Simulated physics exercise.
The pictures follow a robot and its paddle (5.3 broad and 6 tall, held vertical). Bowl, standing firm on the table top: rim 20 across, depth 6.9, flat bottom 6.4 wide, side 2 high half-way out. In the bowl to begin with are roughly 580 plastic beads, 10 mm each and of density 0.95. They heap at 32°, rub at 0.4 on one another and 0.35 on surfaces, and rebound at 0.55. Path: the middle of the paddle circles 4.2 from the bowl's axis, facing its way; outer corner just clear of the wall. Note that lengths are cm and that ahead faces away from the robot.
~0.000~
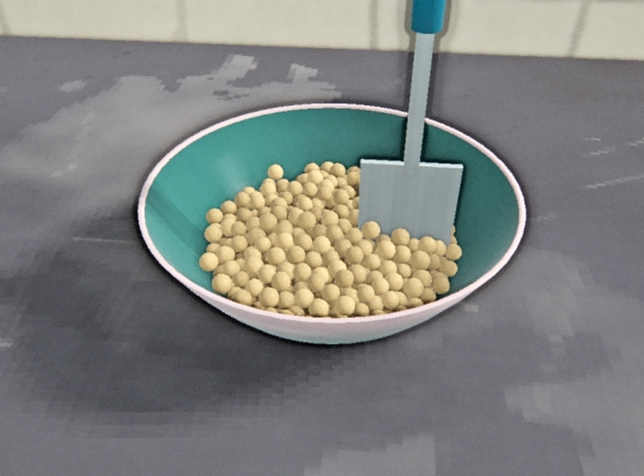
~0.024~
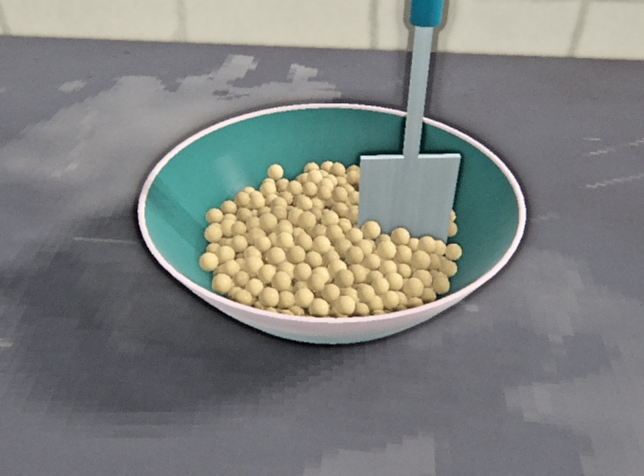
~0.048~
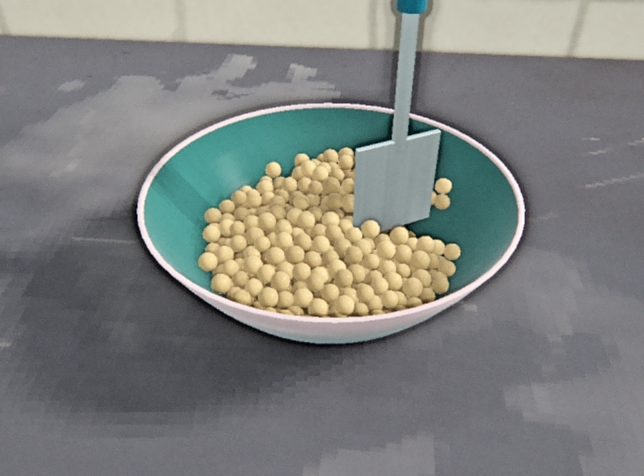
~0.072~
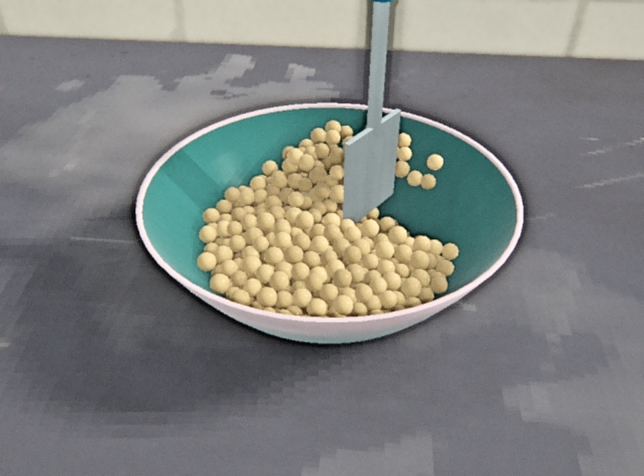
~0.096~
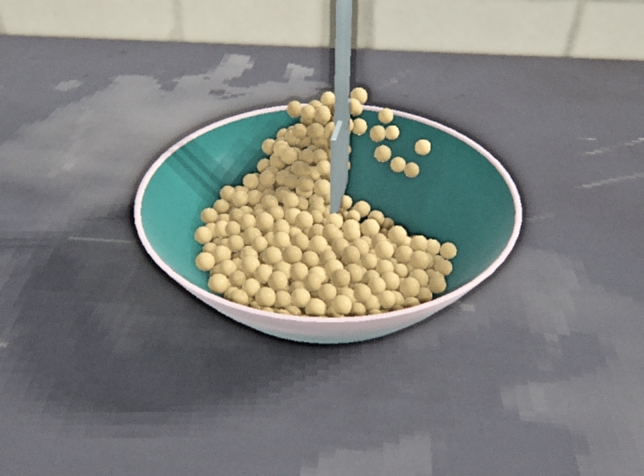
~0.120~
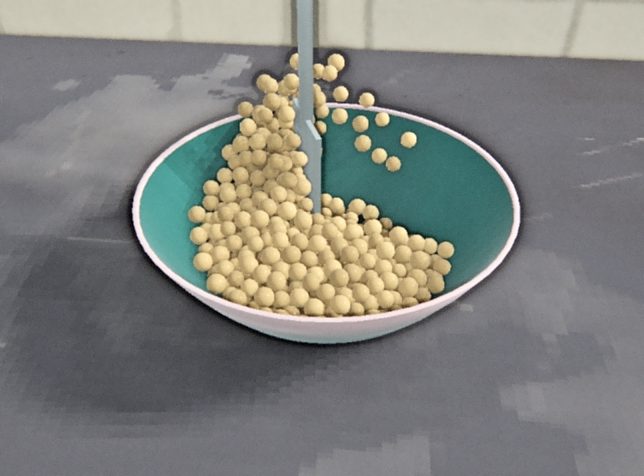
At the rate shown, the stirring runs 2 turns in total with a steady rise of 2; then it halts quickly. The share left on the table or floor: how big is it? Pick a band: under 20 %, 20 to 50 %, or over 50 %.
20 to 50 %.
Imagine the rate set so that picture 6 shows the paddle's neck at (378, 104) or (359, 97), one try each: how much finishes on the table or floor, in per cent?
Some 5 and 15 per cent respectively.
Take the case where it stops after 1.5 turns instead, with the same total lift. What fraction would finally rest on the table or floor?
I'd expect around 30 per cent.
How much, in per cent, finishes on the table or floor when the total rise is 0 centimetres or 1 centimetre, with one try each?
First try about 55 per cent, second about 40 per cent.
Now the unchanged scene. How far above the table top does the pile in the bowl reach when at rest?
Height: Roughly 5.0 cm.
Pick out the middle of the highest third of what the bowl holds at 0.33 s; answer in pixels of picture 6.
Centre of upper third: Approx. (408, 232) px.
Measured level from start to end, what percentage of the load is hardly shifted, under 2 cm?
Roughly 40 percent.
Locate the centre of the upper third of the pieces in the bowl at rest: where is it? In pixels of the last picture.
It is centred around (323, 243).
After 0.33 s, 346° round, highest piece 12 above the table; 429 in the bowl, 51 on the table or floor, 96 in flight or on the tool.
After 0.54 s, 220° round, highest piece 9 above the table; 394 in the bowl, 168 on the table or floor, 14 in flight or on the tool.
After 0.85 s, 0° round, highest piece 5 above the table; 392 in the bowl, 184 on the table or floor.
After 1.55 s, 0° round, highest piece 5 above the table; 392 in the bowl, 184 on the table or floor.
At rest, 392 in the bowl, 184 on the table or floor. That is 32 % on the table or floor.
